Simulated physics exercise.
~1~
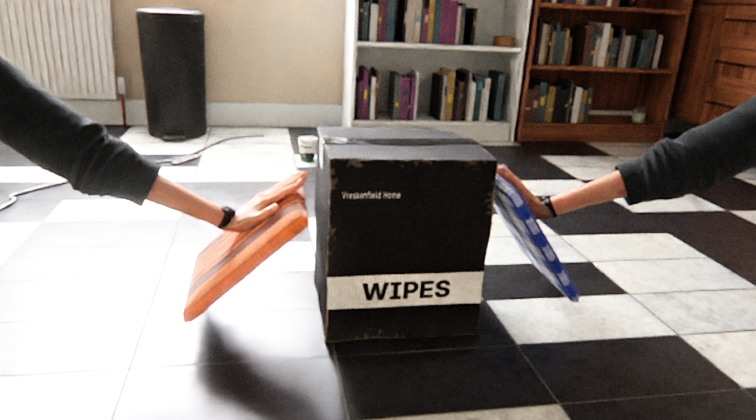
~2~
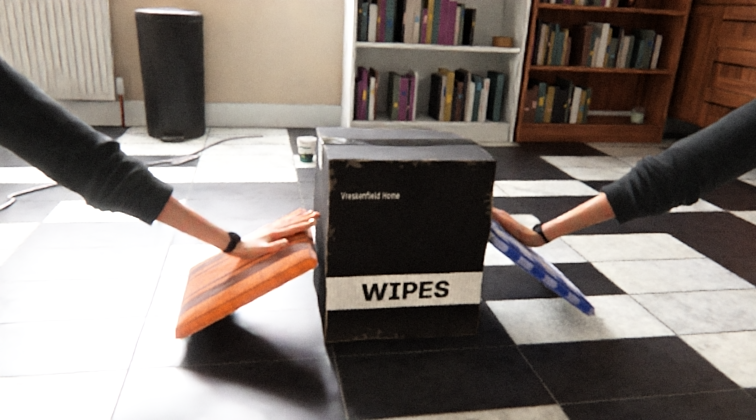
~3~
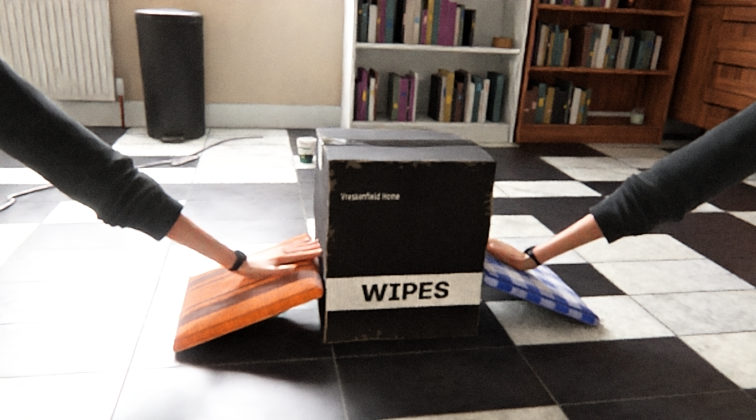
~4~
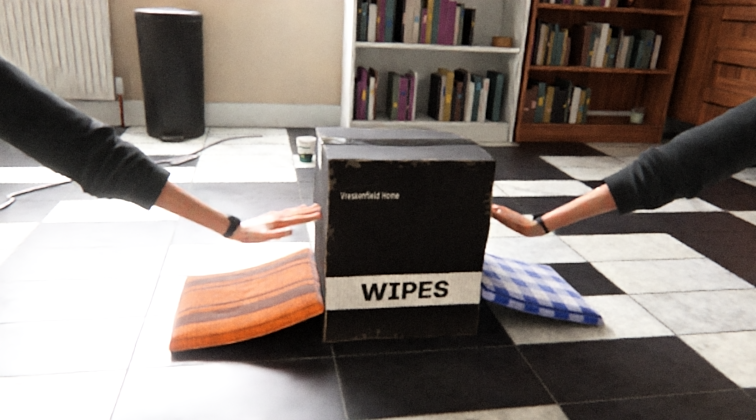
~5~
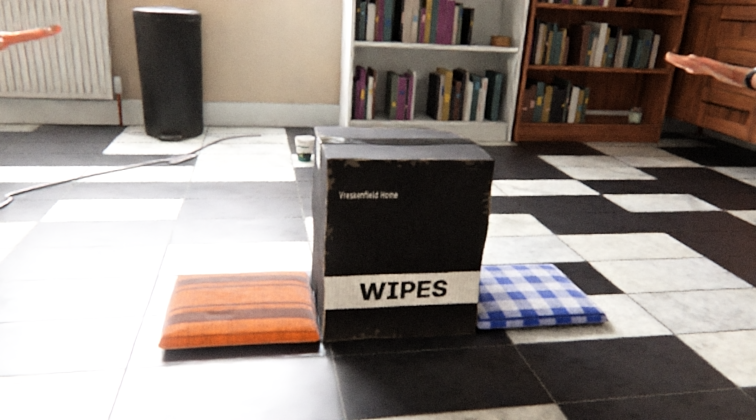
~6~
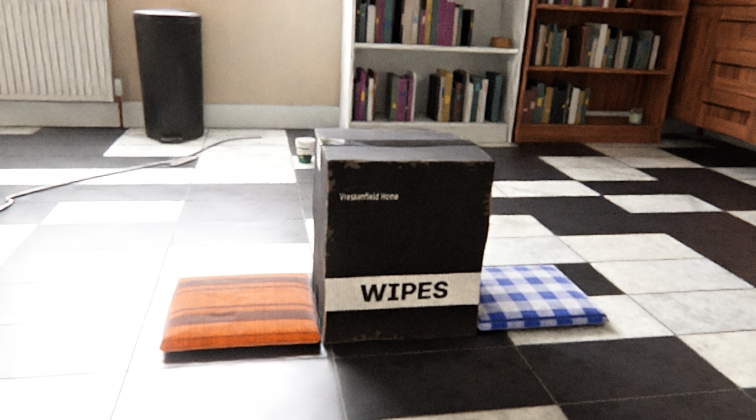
Orange and blue checked seat pads leaning against a black box sink under two hands, ending flat on the floor as hands withdraw.
